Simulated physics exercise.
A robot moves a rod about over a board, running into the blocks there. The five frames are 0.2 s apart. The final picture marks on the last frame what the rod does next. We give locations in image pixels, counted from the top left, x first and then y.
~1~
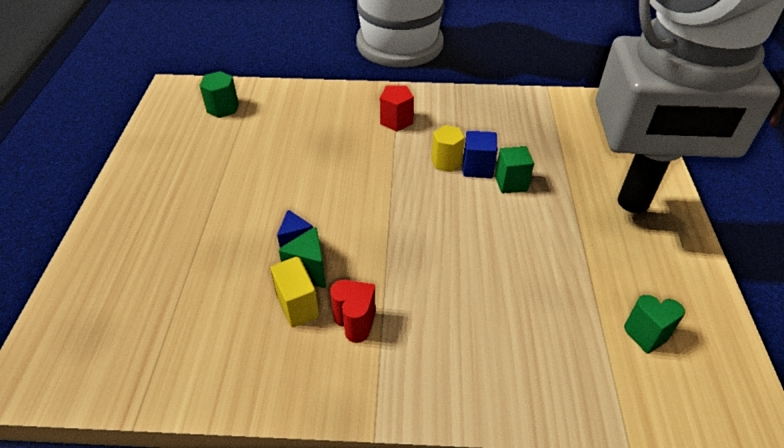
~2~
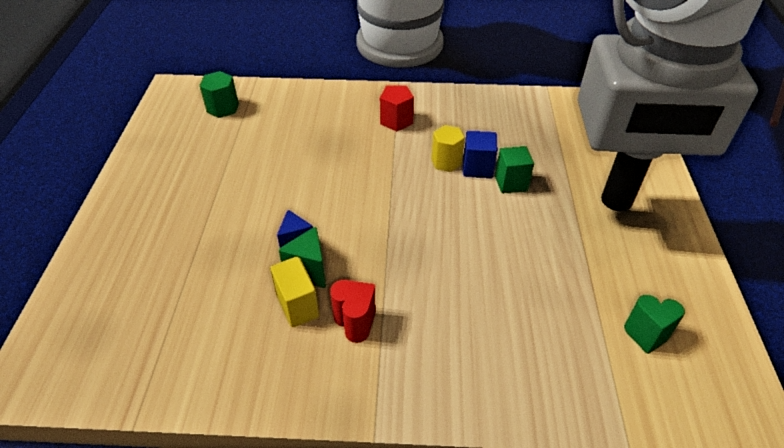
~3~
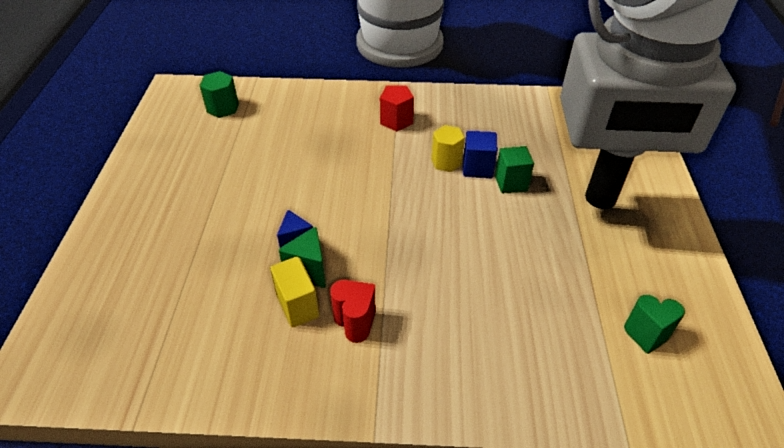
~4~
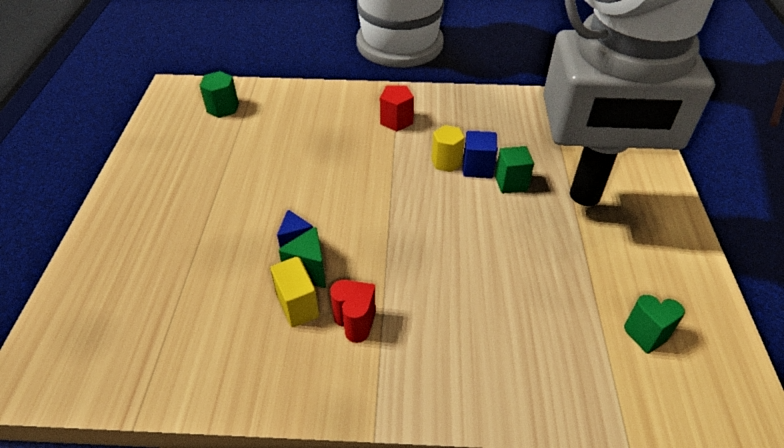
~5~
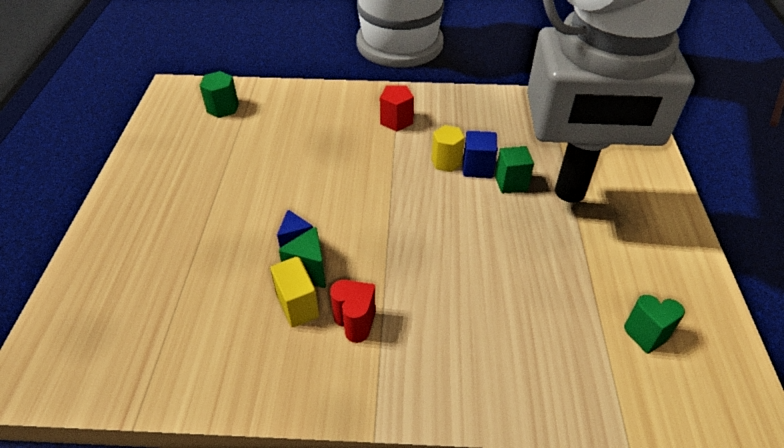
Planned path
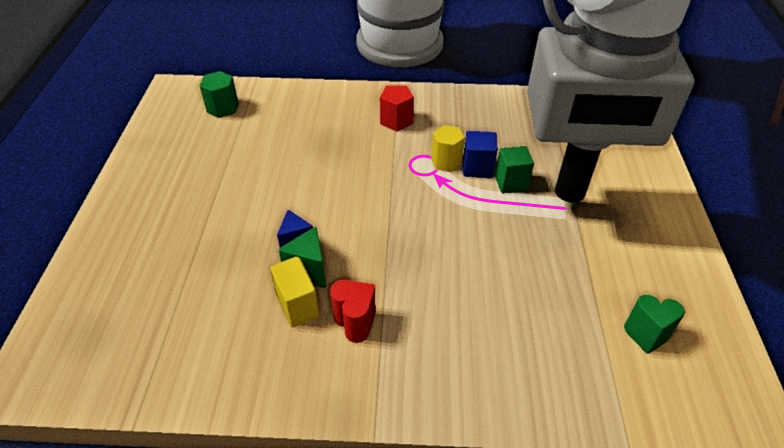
To begin with, a robot arm holds a black rod over the right side of a wooden board scattered with red, green, blue and yellow blocks. The rod then moves a short way left, nearing the green four-sided block beside the blue one, while all the blocks stay still.
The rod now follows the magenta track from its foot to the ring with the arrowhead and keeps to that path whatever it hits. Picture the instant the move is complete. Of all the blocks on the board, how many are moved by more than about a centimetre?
Only one block.
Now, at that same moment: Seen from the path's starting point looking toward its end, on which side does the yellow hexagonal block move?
Displaced right.
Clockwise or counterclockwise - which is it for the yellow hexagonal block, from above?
Looking down, it rotates clockwise.
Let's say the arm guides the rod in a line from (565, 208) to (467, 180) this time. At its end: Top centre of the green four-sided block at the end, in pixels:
I predict (509, 143).
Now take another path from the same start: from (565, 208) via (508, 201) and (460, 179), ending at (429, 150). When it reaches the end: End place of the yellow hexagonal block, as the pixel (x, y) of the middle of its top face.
I'd say the yellow hexagonal block ends with its top centre at (417, 107).
The drawn path runs from (565, 208) by way of (511, 203) and (459, 193) to (424, 165).
The first path, step by step. One third of the way, rod (512, 187); nothing pushed yet.
Two thirds of the way, rod (460, 176); nothing pushed yet.
At the end, rod (425, 150); yellow hexagonal block (445, 123), turned 45° clockwise; green four-sided block not moved.
